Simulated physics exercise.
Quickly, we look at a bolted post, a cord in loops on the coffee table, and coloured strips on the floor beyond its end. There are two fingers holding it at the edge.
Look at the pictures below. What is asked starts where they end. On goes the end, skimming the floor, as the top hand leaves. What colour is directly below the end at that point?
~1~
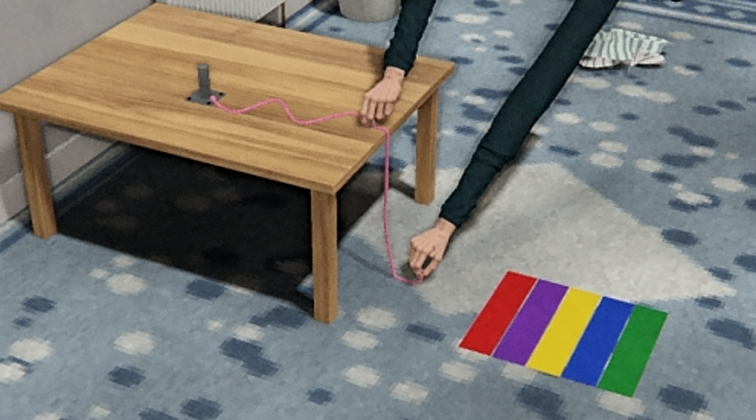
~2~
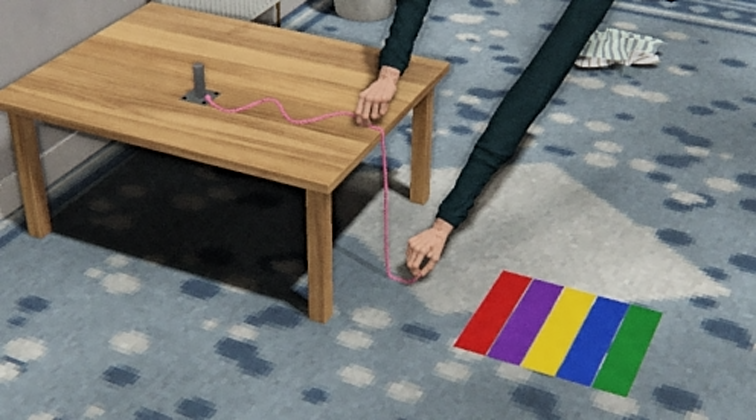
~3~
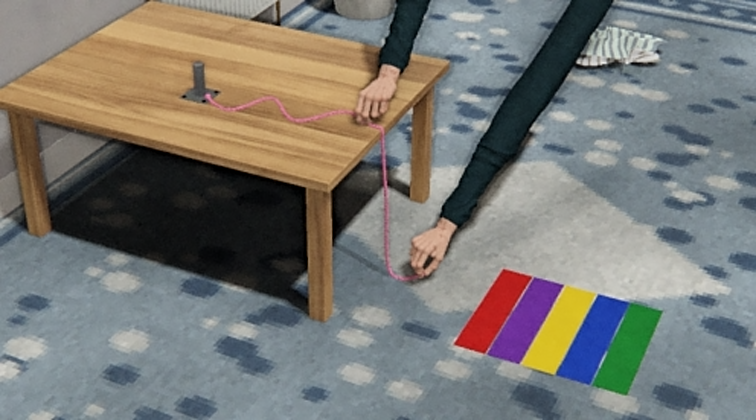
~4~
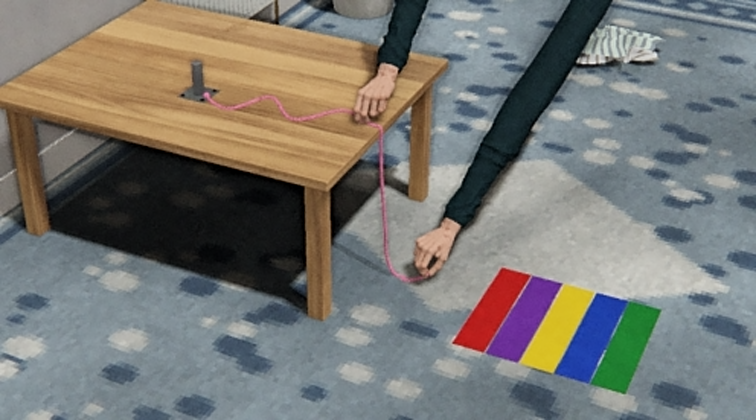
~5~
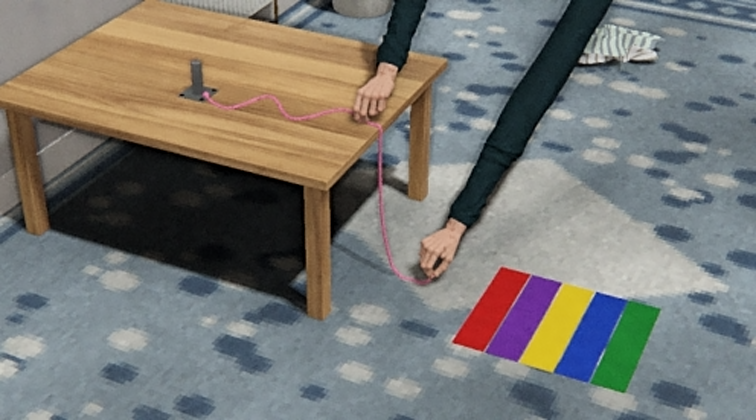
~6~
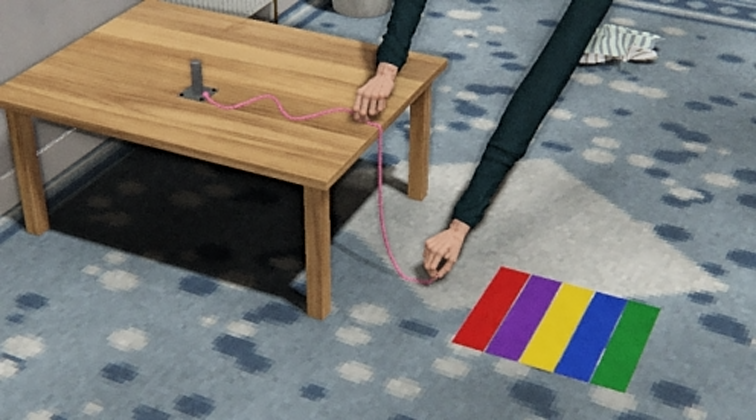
The colour below it is blue.
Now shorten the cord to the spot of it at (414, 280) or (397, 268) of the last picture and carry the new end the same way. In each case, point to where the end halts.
The first cut gives (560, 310) and the second gives (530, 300).
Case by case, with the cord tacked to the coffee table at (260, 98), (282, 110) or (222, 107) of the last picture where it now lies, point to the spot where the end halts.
(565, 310), (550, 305), (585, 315).
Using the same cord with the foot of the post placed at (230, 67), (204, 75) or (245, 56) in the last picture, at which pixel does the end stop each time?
Close to (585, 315), (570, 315) and (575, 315) in that order.
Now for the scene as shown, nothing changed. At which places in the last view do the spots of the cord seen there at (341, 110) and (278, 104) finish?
I'd say about (385, 136) for one and about (303, 113) for the other.
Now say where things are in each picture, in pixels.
In the first picture, end (422, 274); red (483, 337); purple (516, 346); yellow (551, 356); blue (586, 366); green (622, 377).
In the second picture, end (420, 275); cord through (223, 110) (281, 107) (326, 116) (380, 131) (386, 199) (387, 258).
In the third picture, end (424, 274).
In the fourth picture, end (428, 274); cord through (222, 108) (279, 104) (325, 114) (378, 129) (382, 196) (386, 255).
In the fifth picture, end (433, 275).
In the sixth picture, end (437, 276); cord through (221, 107) (278, 104) (324, 113) (378, 128) (380, 194) (390, 254).
Soon after, end near (533, 302); over purple.
Then, end near (571, 313); over yellow.
At full stretch, end near (594, 319); over blue. The end stops over the blue strip.
